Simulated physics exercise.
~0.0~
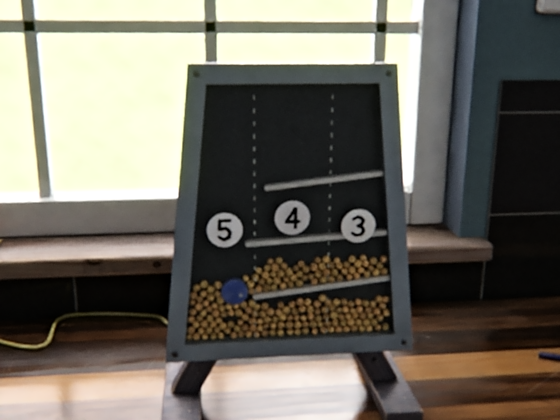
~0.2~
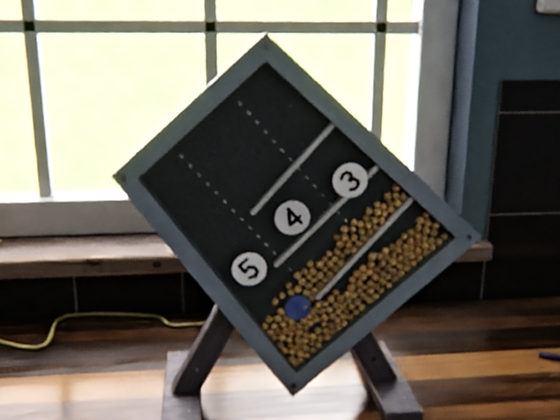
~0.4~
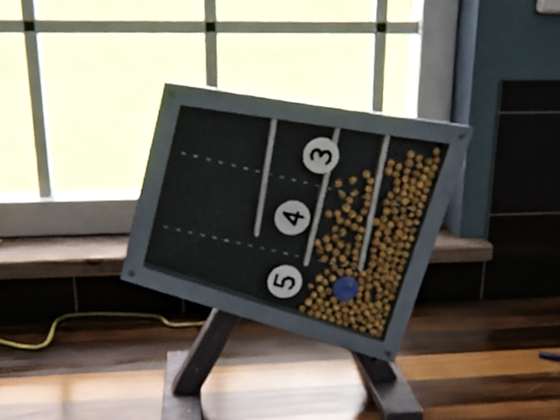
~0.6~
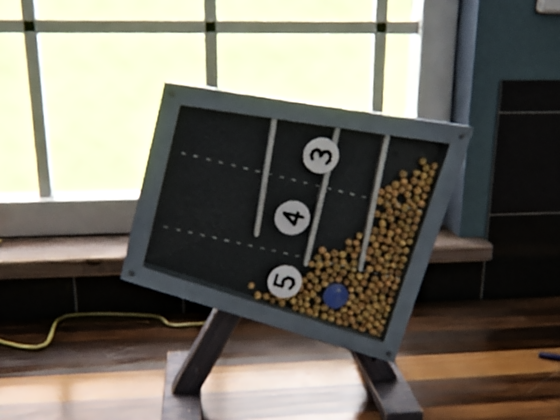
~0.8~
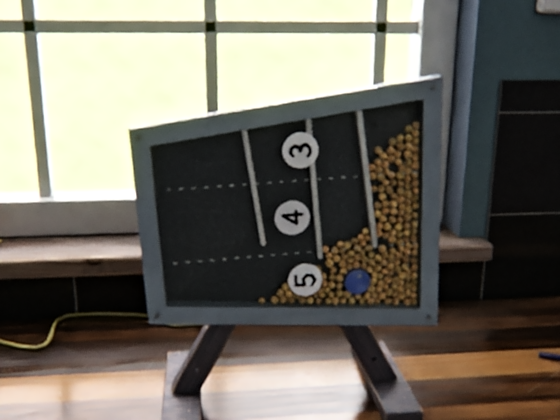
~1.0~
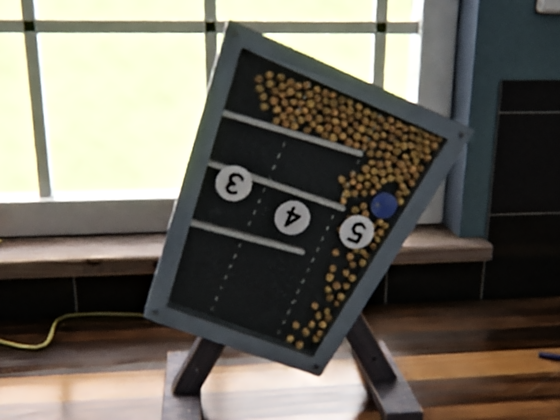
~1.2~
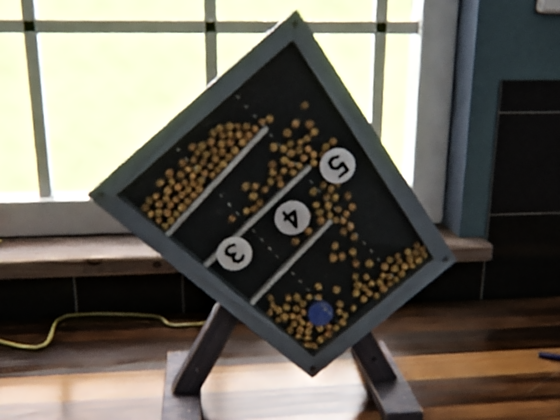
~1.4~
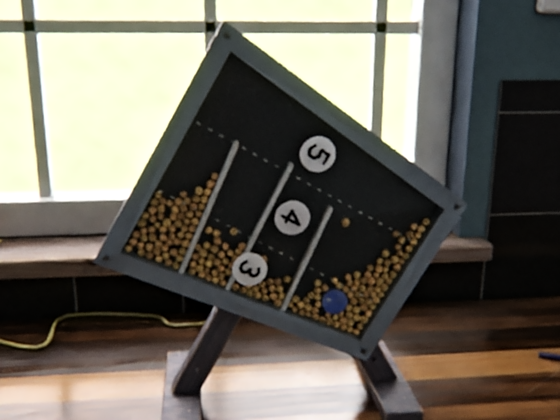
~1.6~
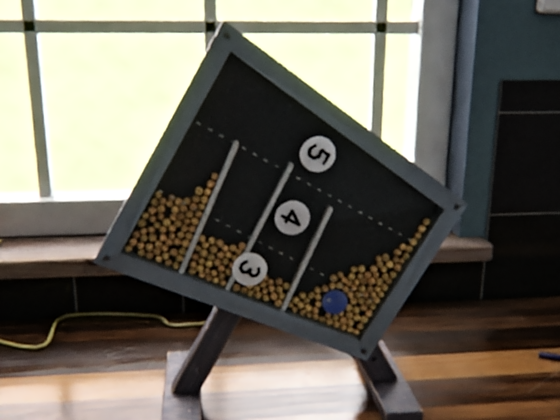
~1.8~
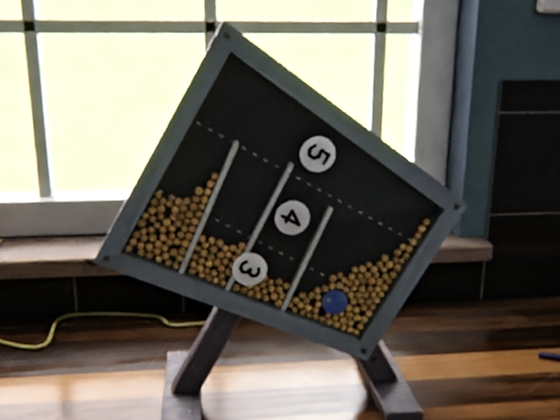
Framed sorting box turning anticlockwise in stages, spilling wooden beads past slats, then resting tilted with blue disc at lower right.
